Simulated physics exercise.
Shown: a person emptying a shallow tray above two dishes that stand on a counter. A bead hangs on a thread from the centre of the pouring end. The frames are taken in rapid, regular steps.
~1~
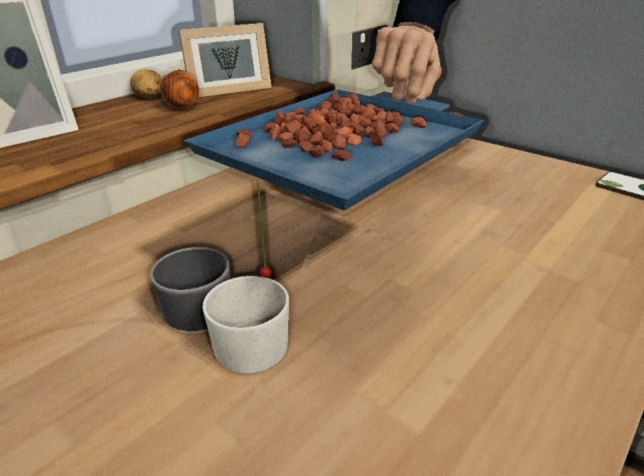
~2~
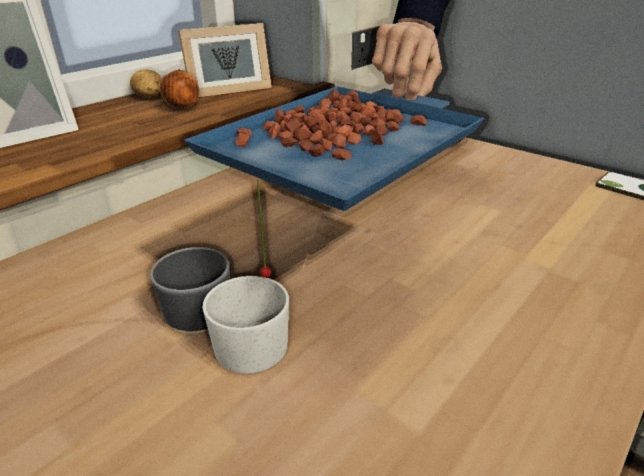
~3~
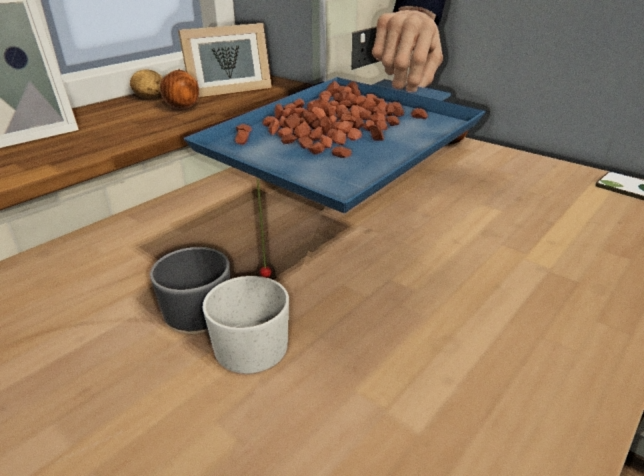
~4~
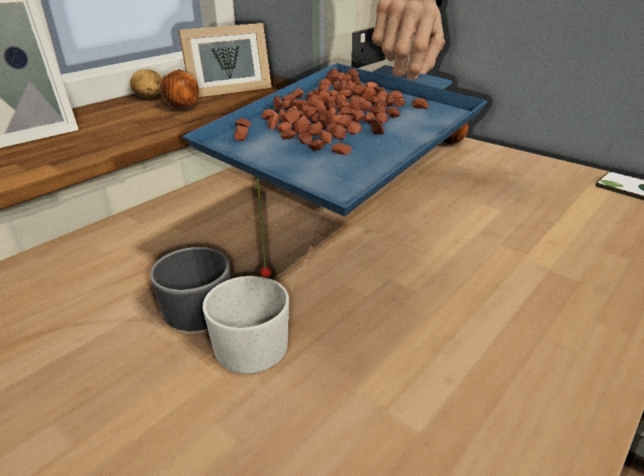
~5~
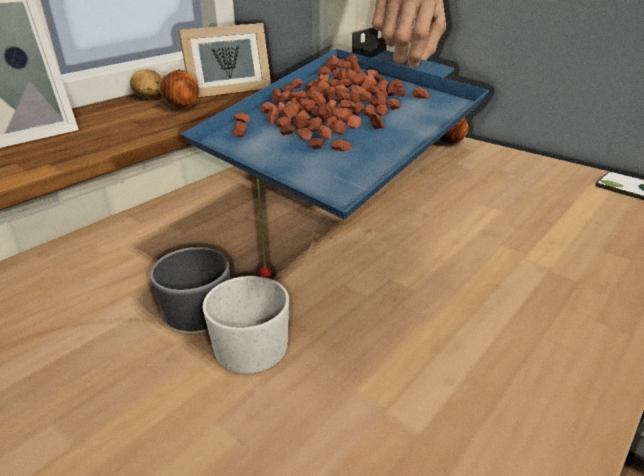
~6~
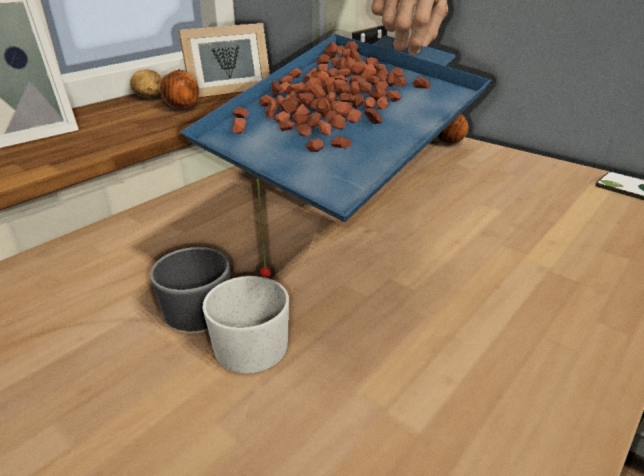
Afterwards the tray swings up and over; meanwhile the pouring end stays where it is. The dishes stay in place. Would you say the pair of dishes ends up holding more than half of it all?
It looks like most goes past the dishes, when all's done.
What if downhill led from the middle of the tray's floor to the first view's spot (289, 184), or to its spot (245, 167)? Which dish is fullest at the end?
So, first the right-side one, then the left-side one.
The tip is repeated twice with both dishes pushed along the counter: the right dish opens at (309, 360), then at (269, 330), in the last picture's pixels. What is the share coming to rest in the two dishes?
60 and 40 in a hundred.
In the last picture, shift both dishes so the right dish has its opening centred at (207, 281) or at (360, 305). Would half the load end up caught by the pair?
Well, a minority share the first time and a minority share the next.
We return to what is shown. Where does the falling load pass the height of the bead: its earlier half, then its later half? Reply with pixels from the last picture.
Roughly at (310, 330) first, and then at (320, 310).
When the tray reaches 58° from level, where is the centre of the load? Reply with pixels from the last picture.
Mark it at roughly (312, 196) in the final frame.
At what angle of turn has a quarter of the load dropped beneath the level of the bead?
Close to 65° of tilt at that moment.
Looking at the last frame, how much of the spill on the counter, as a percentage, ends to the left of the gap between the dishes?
About 10 percent of the spill.
Soon, tray tipped steeply; about two thirds on the tray; a stray few outside both; about a quarter in the air.
A while on, tray tipped right over; a stray few on the tray; a small part in the right dish; most outside both; a small part in the air.
Towards the end, tray tipped past a quarter turn; a small part in the right dish; nearly all outside both.
Finally, tray tipped past a quarter turn; a small part in the right dish; none in the left dish; nearly all outside both.
